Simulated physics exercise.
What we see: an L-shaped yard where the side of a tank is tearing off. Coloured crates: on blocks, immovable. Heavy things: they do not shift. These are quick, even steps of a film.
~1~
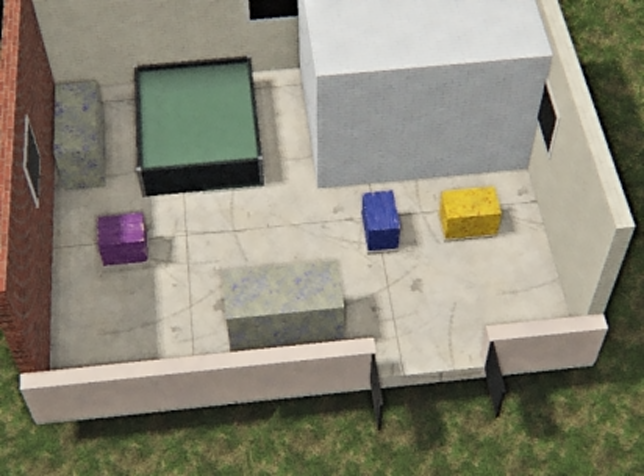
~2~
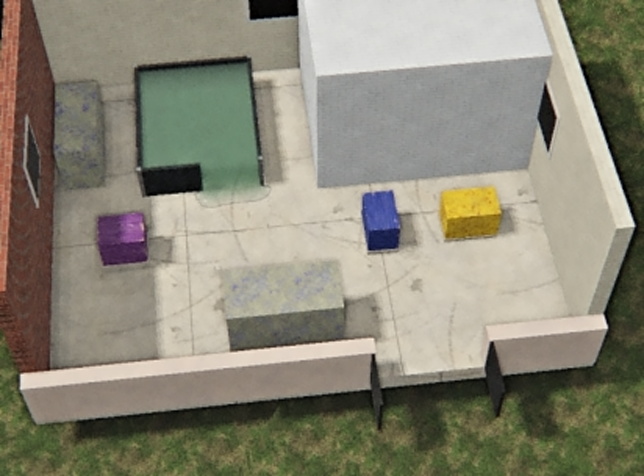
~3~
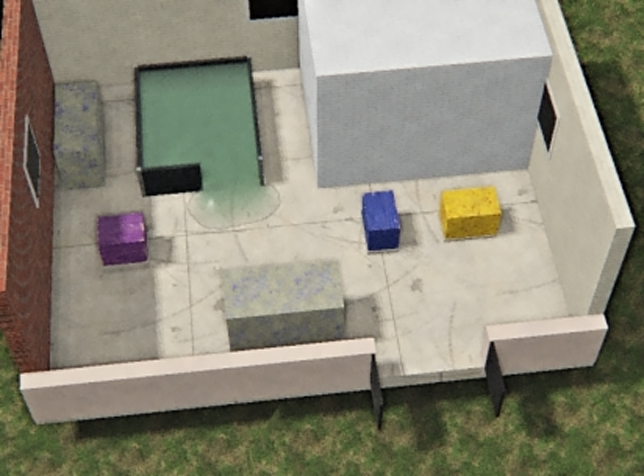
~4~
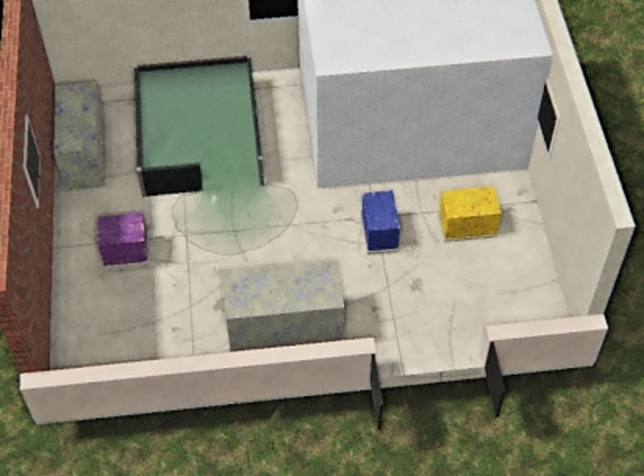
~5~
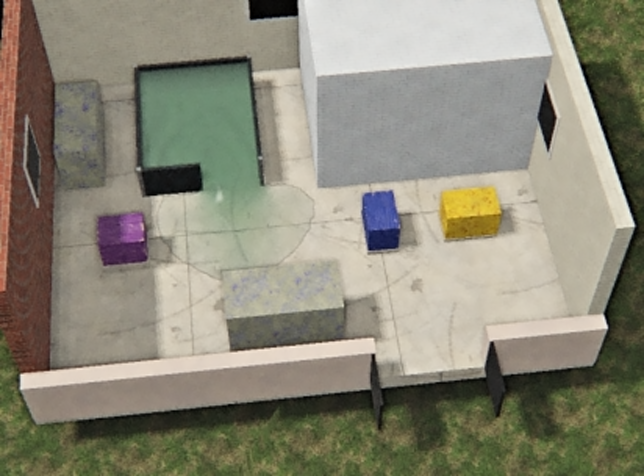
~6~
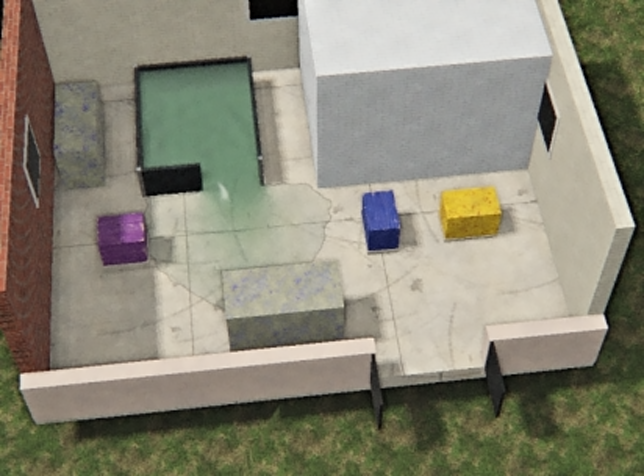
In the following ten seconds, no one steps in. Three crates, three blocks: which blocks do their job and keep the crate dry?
In order: Blue crate: Too low; purple crate: High enough; yellow crate: Too low.
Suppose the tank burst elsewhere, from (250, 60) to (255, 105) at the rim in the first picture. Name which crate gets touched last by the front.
Answer: The yellow crate.
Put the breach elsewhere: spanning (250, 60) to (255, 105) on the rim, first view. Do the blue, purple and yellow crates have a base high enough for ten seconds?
Here's how it goes: The blue is left untouched, the purple is left untouched, and the yellow is left untouched.
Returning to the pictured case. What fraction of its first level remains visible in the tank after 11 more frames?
Near 62 in a hundred.
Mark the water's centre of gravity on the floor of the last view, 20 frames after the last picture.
Near (234, 220) in the last view.
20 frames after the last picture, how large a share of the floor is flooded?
Close to 60 %.
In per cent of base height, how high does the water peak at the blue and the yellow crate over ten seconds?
Taking them in the order asked, 160 percent and 150 percent.
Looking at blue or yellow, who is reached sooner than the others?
The answer is the blue-painted one.
A moment on, water covers 25 % of the floor; the blue crate water round its plinth, the purple crate water round its plinth, the yellow crate not reached.
Next, water covers 40 % of the floor; the blue crate water round its plinth, the purple crate water round its plinth, the yellow crate not reached.
Then, water covers 60 % of the floor; the blue crate water round its plinth, the purple crate water round its plinth, the yellow crate water round its plinth.
Later, water covers 80 % of the floor; the blue crate water round its plinth, the purple crate water round its plinth, the yellow crate water round its plinth.
In the end, water covers 95 % of the floor; the blue crate was topped, the purple crate stayed above the water, the yellow crate was topped.
